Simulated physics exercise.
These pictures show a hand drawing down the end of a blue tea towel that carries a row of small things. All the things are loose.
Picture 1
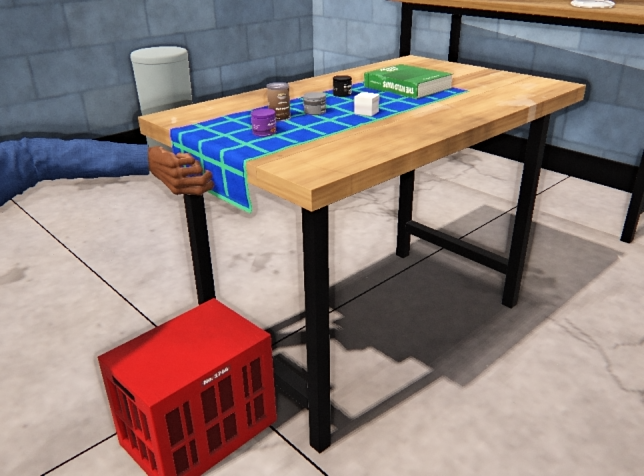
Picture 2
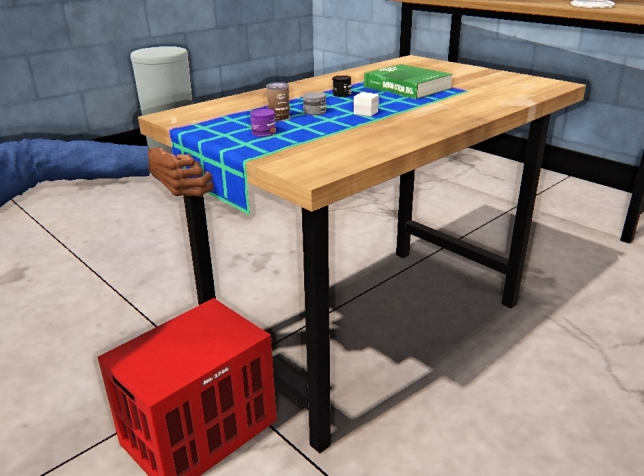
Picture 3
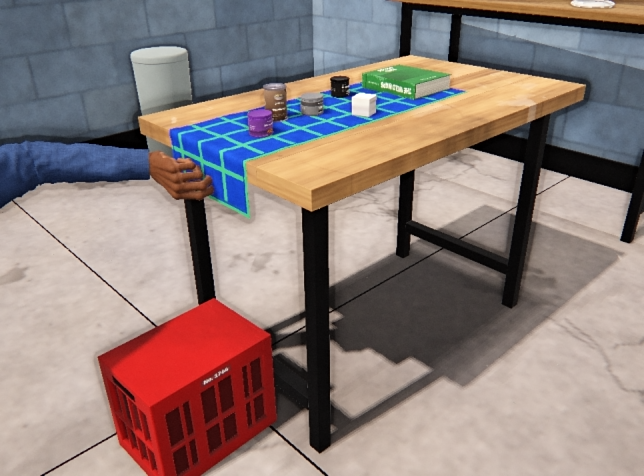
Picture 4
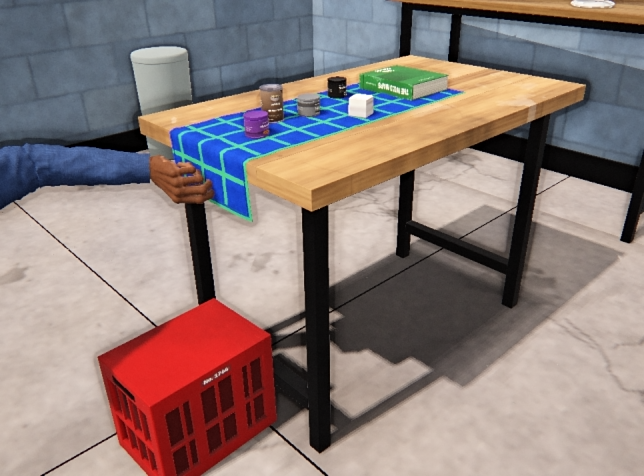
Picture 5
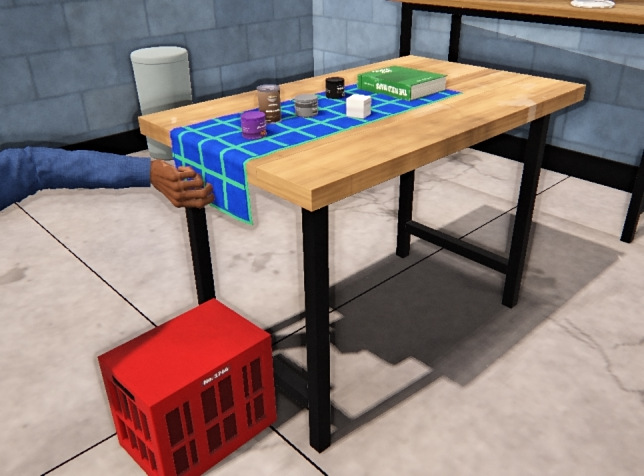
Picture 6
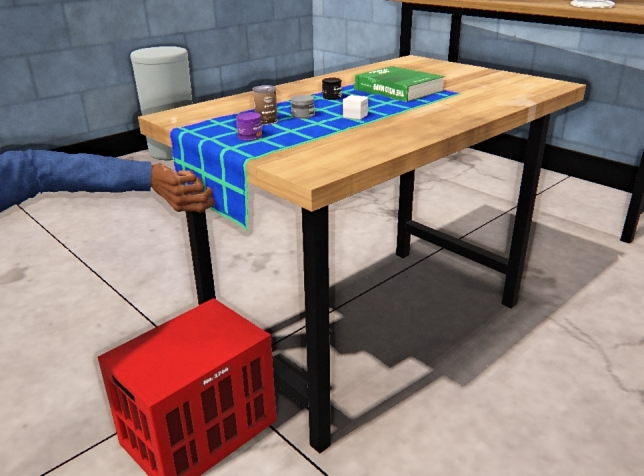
In a room with grey-blue block walls and a pale stone floor, a wooden table on black legs is seen from slightly above and to one side. A blue cloth with green lines carries a purple pot, brown can, grey pot, black pot, white cube and green book, with a red crate below left. The hand at left slowly draws the cloth's end down, and the things shift slightly left with it, while the camera stays still.
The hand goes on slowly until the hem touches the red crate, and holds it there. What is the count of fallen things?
Over the edge go three.
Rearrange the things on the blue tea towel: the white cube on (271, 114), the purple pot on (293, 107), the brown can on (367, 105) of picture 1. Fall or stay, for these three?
The white cube falls; the purple pot drops off; the brown can holds on.
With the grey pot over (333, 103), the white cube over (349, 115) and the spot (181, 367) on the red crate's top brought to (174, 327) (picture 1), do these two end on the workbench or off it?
The grey pot survives; the white cube holds on.
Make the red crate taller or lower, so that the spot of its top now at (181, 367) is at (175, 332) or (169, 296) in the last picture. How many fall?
The count: 2 and 1.
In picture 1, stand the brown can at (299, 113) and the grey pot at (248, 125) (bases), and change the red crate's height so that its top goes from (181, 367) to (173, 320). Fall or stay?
The brown can holds on, the grey pot is carried off.
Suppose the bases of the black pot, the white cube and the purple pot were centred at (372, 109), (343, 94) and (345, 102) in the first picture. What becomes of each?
The black pot does not fall, the white cube holds on, the purple pot remains up.
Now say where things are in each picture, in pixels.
In the first frame, hem (251, 213); purple pot (263, 112); brown can (278, 85); grey pot (315, 95); white cube (367, 95); black pot (342, 77); top of the crate (181, 367).
In the second frame, hem (250, 215); purple pot (263, 112).
In the third frame, hem (250, 218); brown can (275, 86).
In the fourth frame, hem (252, 222); grey pot (309, 96); top of the crate (181, 367).
In the fifth frame, hem (253, 225); white cube (359, 97).
In the sixth frame, hem (248, 232); purple pot (249, 116); brown can (264, 88); grey pot (303, 98); white cube (356, 98); black pot (332, 80).
Soon after, hem near (216, 264); purple pot gone.
After that, hem near (221, 317); purple pot, brown can and grey pot gone.
In the end, hem on the crate; purple pot, brown can and grey pot gone. The workbench loses three.
